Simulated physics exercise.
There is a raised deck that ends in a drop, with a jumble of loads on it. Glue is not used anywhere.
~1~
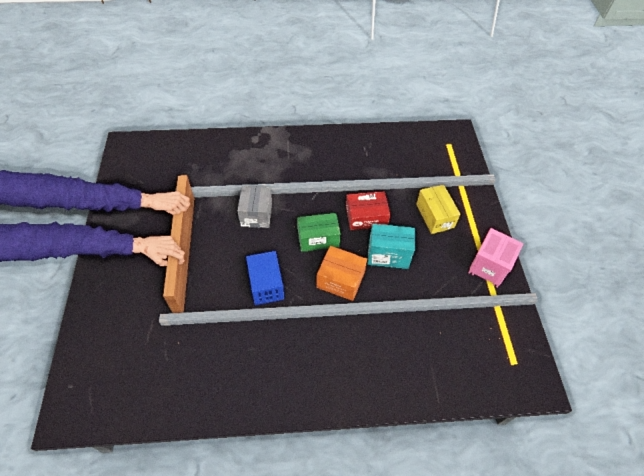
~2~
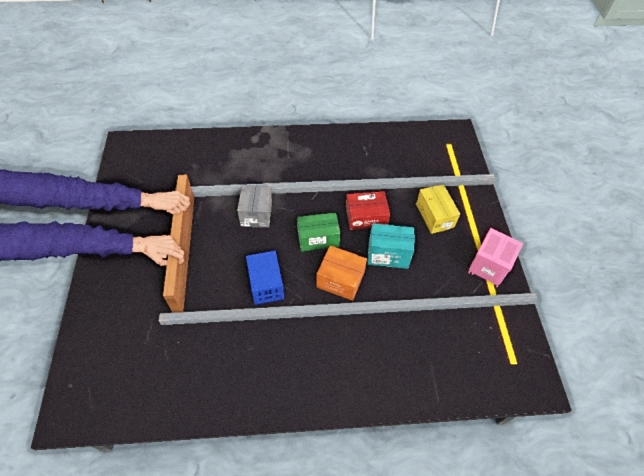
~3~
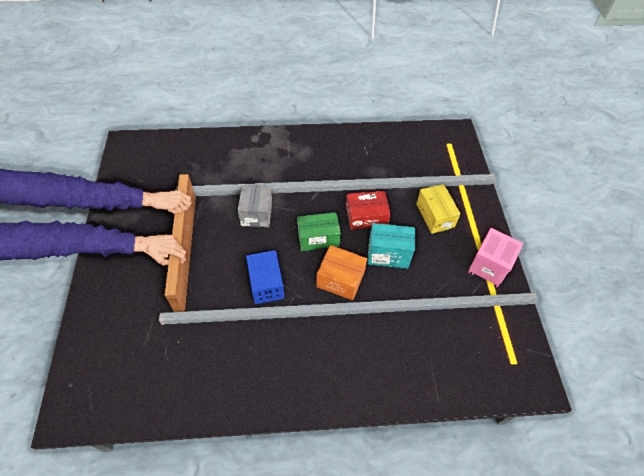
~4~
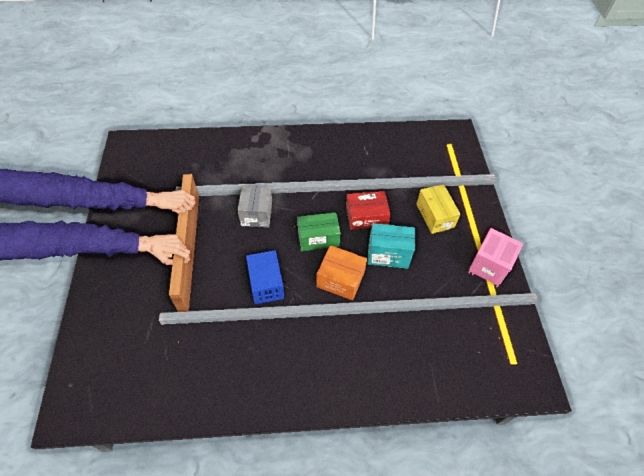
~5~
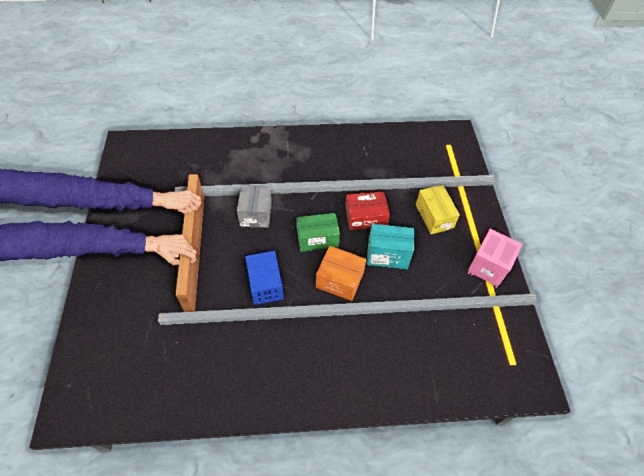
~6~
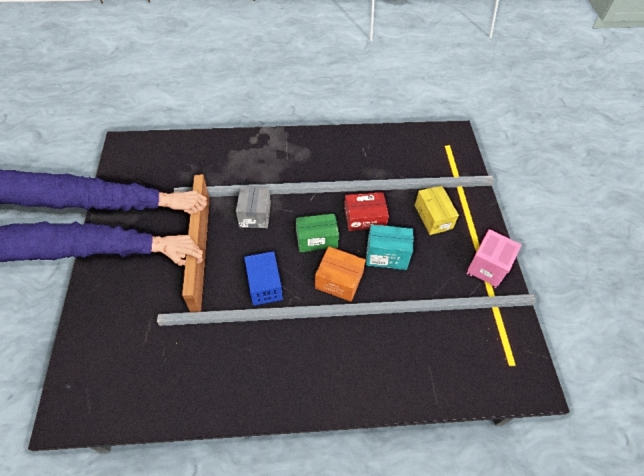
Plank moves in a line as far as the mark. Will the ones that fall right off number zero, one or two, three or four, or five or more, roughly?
They will number five or more.
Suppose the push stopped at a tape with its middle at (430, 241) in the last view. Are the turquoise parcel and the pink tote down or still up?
Okay, so the turquoise parcel sits tight, the pink tote winds up off it.
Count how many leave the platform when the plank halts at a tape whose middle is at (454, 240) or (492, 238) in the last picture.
You'd get 2 the first time and 5 the second.
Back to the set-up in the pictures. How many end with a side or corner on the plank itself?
It ends up touching 3.
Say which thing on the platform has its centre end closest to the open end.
Answer: The green parcel.
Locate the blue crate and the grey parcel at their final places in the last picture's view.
Final positions: Near (504, 269); near (481, 197).
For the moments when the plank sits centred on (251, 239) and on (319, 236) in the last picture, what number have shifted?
I make it 2 at the first spot and 5 at the other.
Soon after, none off yet; pink tote at rest near (493, 259); yellow parcel at rest near (436, 210); turquoise parcel at rest near (389, 247).
Then, none off yet; pink tote at rest near (493, 259); yellow parcel moved a little near (441, 210); turquoise parcel moved about its own width near (418, 246).
Further on, none off yet; pink tote moved about its own width near (524, 258); yellow parcel moved well along near (505, 205); turquoise parcel moved well along near (486, 244).
By the end, the number that fall off is five or more; fallen, orange box, red parcel, turquoise parcel, yellow parcel and pink tote.
